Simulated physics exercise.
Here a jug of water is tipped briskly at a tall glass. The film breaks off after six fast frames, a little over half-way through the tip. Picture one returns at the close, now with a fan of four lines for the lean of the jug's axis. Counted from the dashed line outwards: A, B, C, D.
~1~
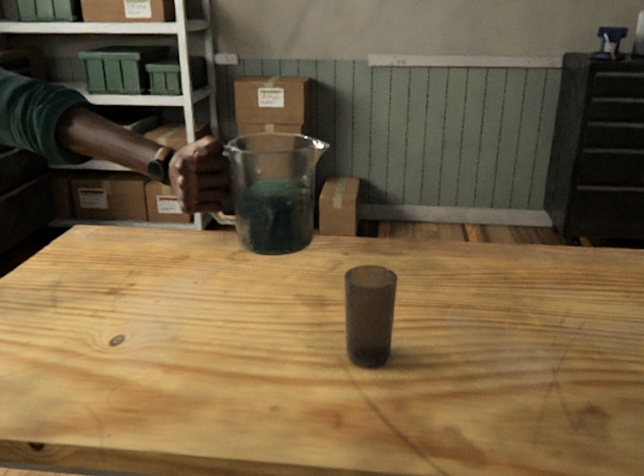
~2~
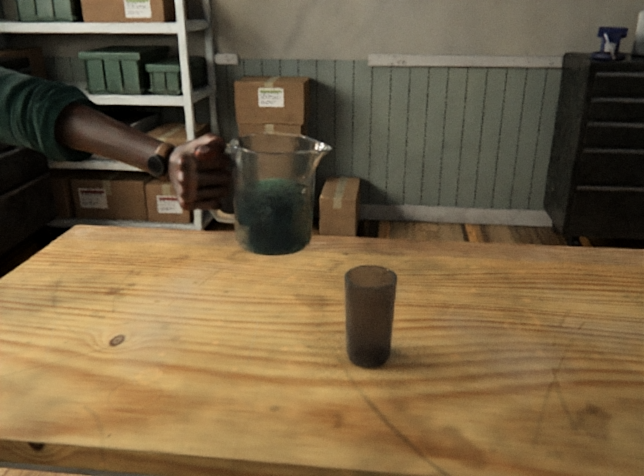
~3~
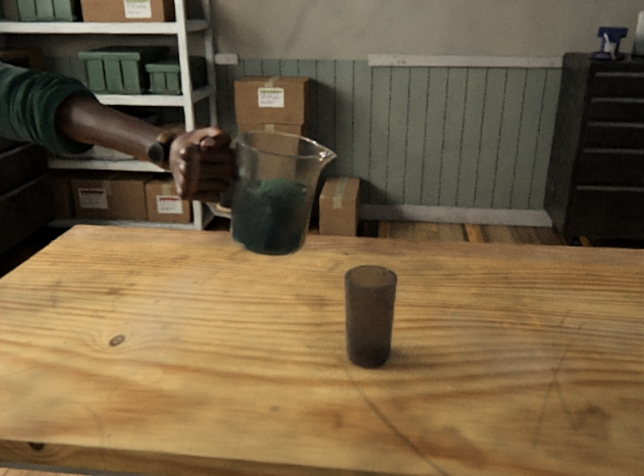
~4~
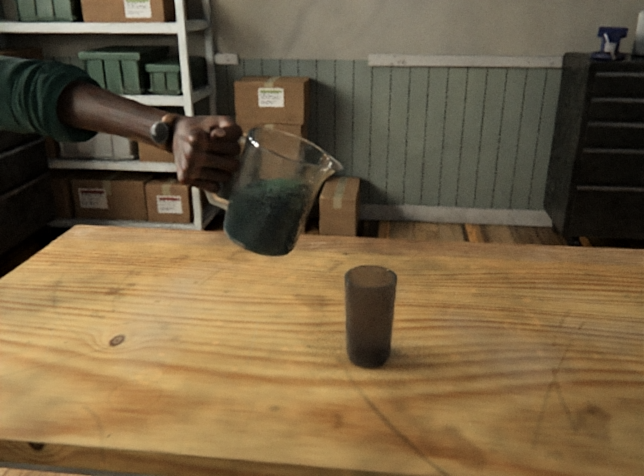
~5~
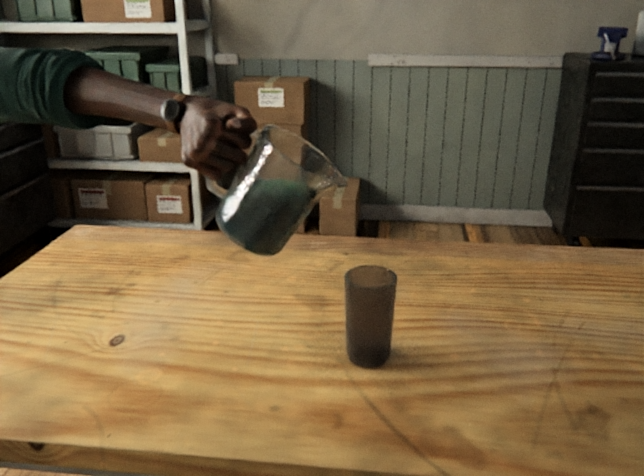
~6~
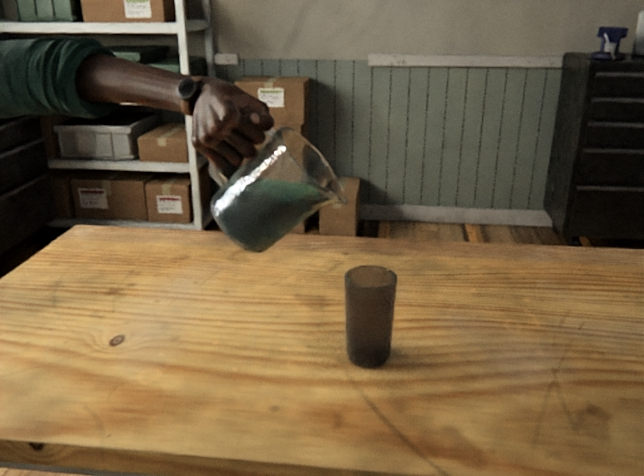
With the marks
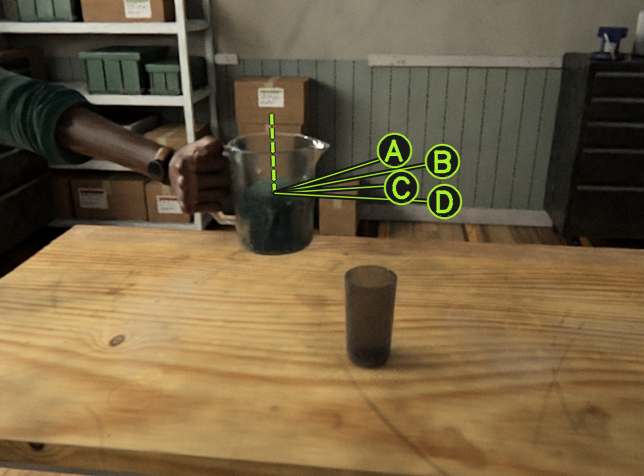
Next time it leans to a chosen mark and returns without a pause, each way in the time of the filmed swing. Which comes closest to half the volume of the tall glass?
I would pick tilt A.
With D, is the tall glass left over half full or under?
Over.
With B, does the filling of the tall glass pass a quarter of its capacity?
Yes, it does.
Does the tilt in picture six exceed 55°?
No, it does not.
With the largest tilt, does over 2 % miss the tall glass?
Yes.
In lime, A at (378, 159); B at (425, 164); C at (384, 186); D at (427, 201).
For tilt A, the tall glass ends with about 52 % of what it can hold; 4 % of the water is spilt.
For tilt B, the tall glass ends with about 75 % of what it can hold; 4 % of the water is spilt.
For tilt C, the tall glass ends with about 91 % of what it can hold; 8 % of the water is spilt.
For tilt D, the tall glass ends with about 95 % of what it can hold; 18 % of the water is spilt.
